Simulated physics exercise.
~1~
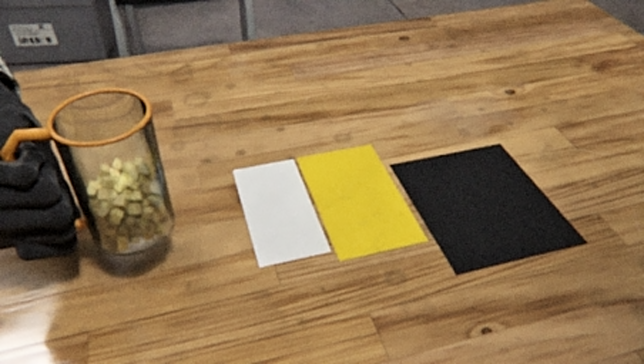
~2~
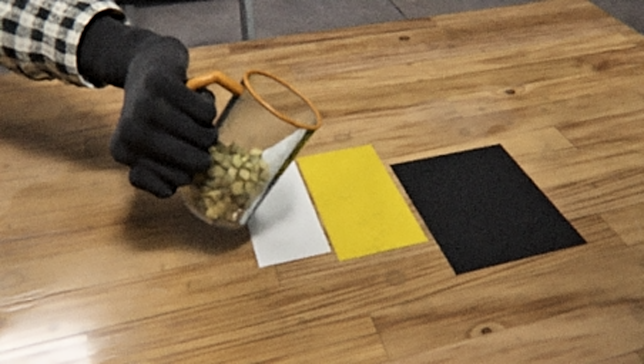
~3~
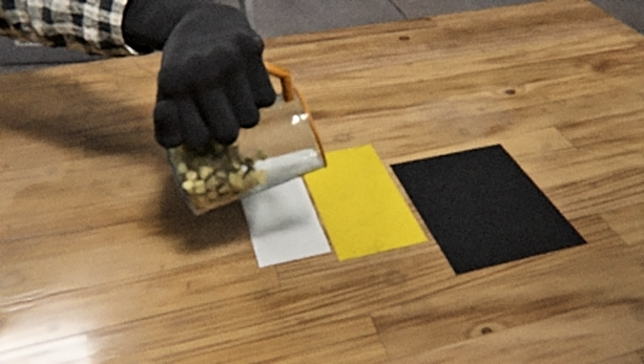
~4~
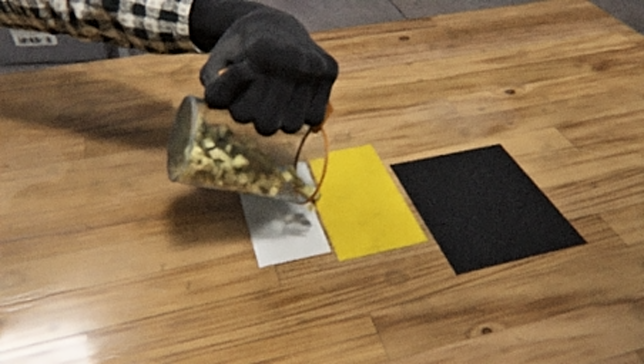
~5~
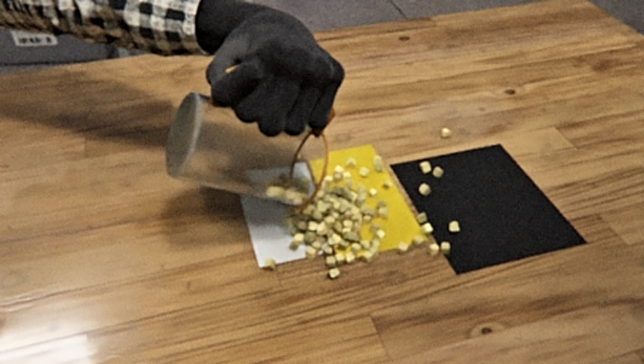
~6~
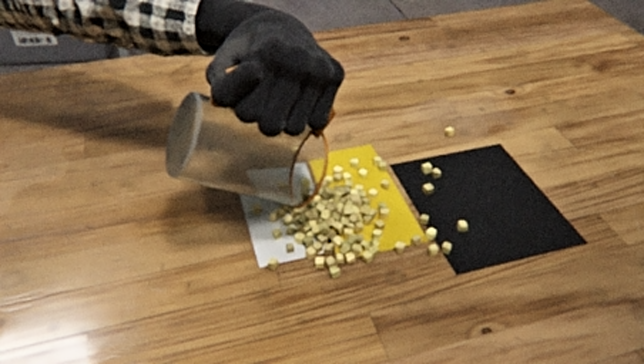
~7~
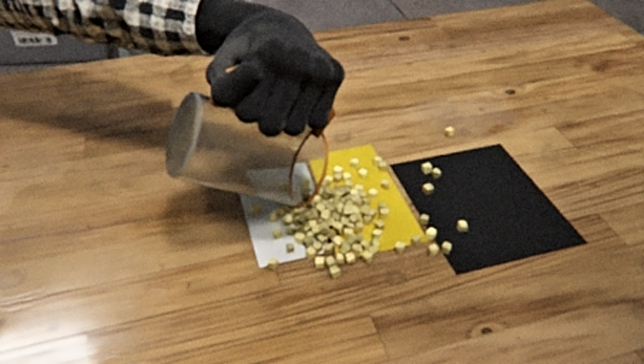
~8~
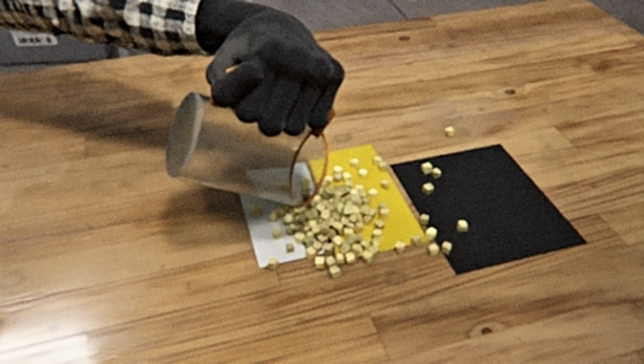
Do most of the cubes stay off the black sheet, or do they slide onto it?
Most of them stay off the black sheet. The heap settles mainly on the yellow and white sheets, and only a few cubes reach the black one or the bare wood.
